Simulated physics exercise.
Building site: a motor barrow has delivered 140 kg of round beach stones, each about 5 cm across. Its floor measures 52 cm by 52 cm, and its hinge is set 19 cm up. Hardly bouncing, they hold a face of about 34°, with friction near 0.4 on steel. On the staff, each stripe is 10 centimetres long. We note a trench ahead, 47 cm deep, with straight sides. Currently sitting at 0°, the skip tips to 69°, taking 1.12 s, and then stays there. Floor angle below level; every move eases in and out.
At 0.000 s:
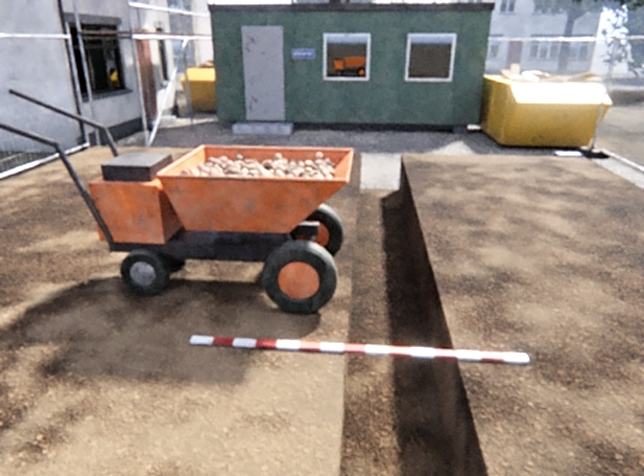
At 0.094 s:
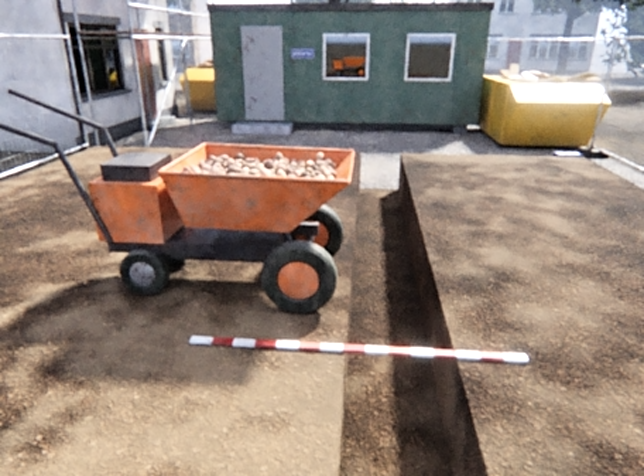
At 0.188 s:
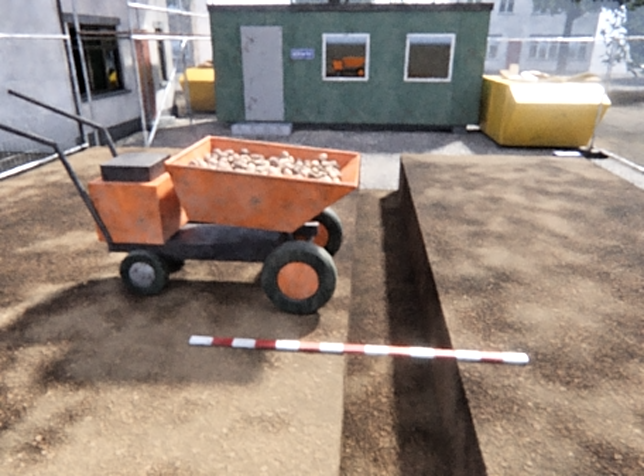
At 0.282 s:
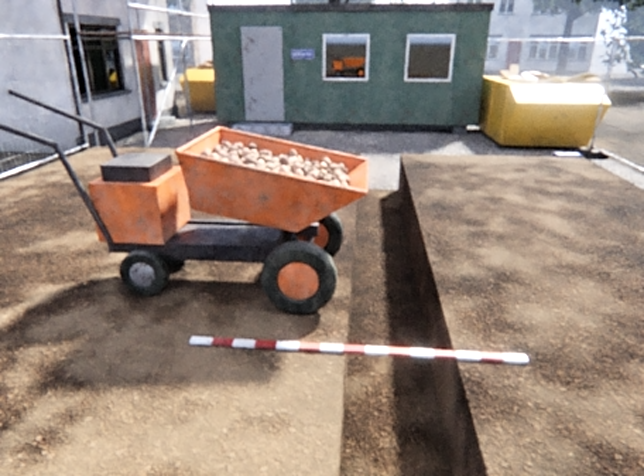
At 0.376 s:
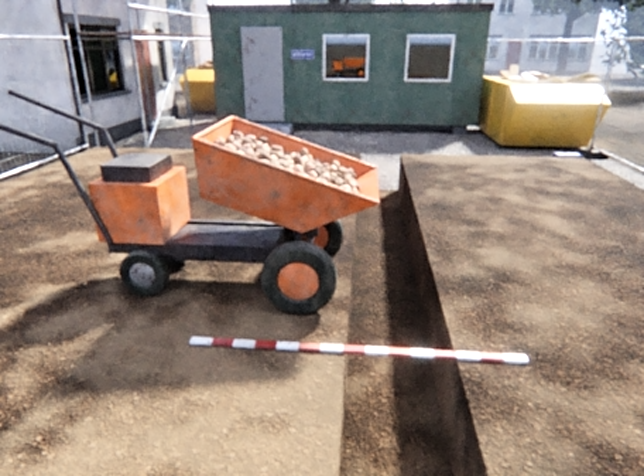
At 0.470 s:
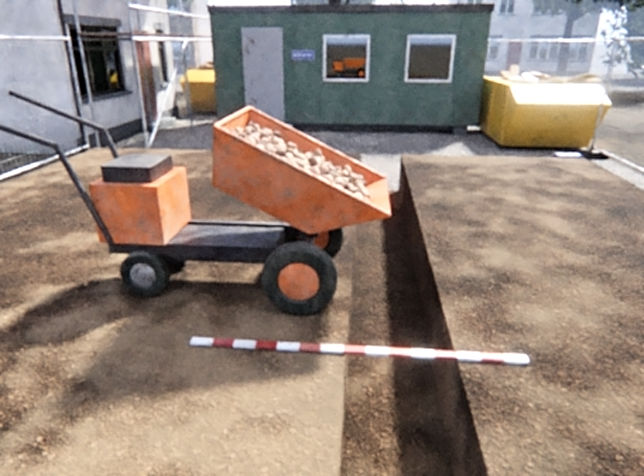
On a sunlit building site, seen from slightly above by a still camera, a green cabin with a grey door and two windows stands at the back. An orange motor barrow full of pale round stones stands at left beside a straight-sided trench, with a red-and-white staff in front and a yellow skip behind at right. The barrow's orange skip tilts steadily forward to the right, its rear rising, while its wheels stay put.
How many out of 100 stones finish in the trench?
About 43 of them.
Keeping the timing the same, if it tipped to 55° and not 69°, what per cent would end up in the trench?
Roughly 55%.
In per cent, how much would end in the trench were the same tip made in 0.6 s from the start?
About 35 percent, I'd say.
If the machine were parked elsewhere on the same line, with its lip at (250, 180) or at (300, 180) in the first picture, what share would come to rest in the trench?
Roughly 100 in a hundred, then 95 in a hundred.
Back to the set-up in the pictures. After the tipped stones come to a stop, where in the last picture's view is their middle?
Near (456, 290).
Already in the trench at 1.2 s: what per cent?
About 20 per cent by then.
After 0.8 s the floor is at 58°; 100 % in the skip; the foremost stones are at (412, 243).
After 1.2 s the floor is at 69°; 46 % in the skip, 21 % in the trench, 33 % past the trench; the foremost stones are at (515, 297).
After 1.6 s the floor is at 69°; 9 % in the skip, 34 % in the trench, 57 % past the trench; the foremost stones are at (616, 305).
After 3.5 s the floor is at 69°; 0 % in the skip, 43 % in the trench, 57 % past the trench; the foremost stones are past the picture's edge.
